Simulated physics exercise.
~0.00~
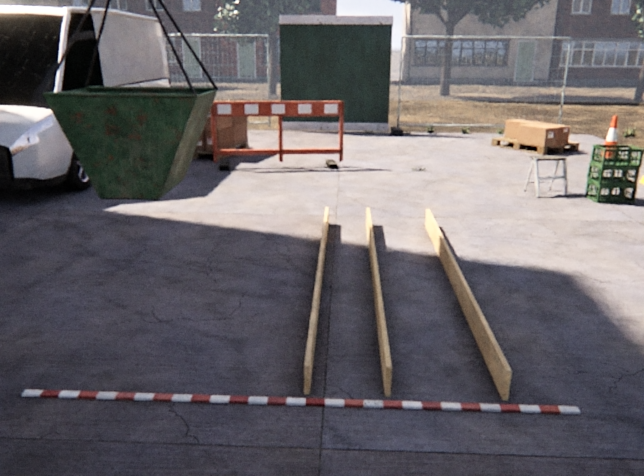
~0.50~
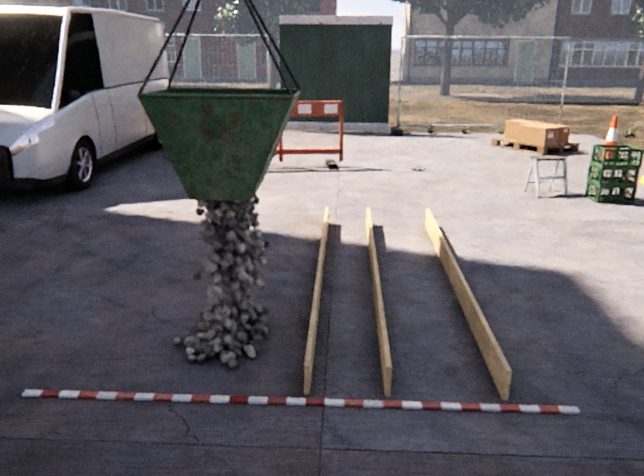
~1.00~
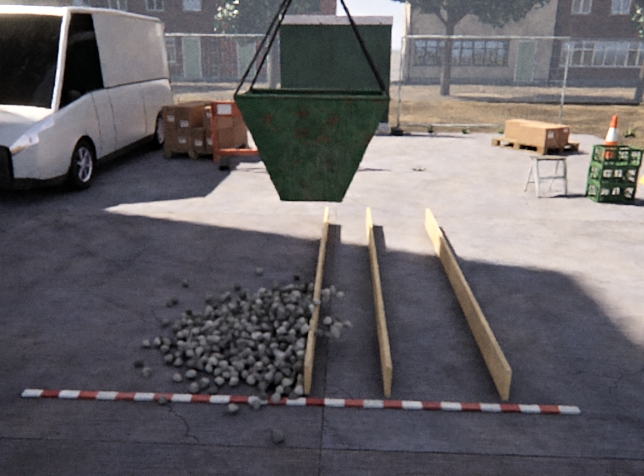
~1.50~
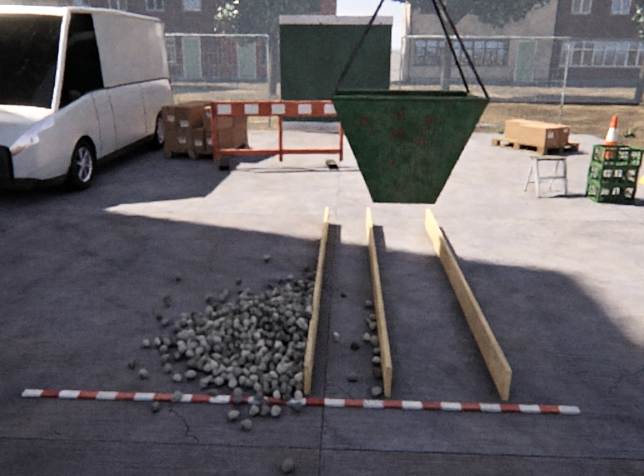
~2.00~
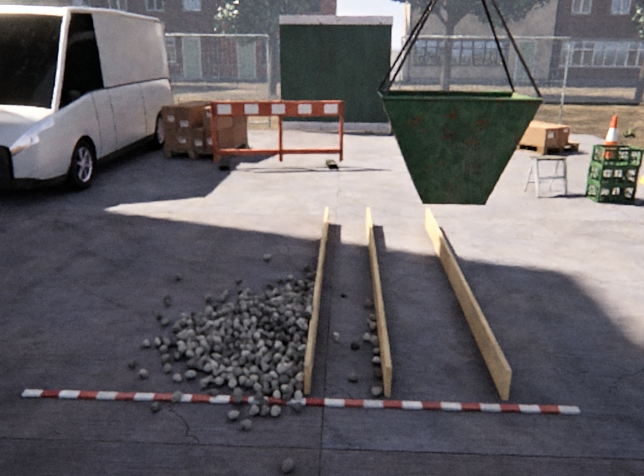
In a paved yard, a green skip hanging from a crane moved right and dumped all its grey stones before reaching the three wooden boards. They spread into a heap left of the boards, a few landing in the left bay, while the empty skip carried on right.
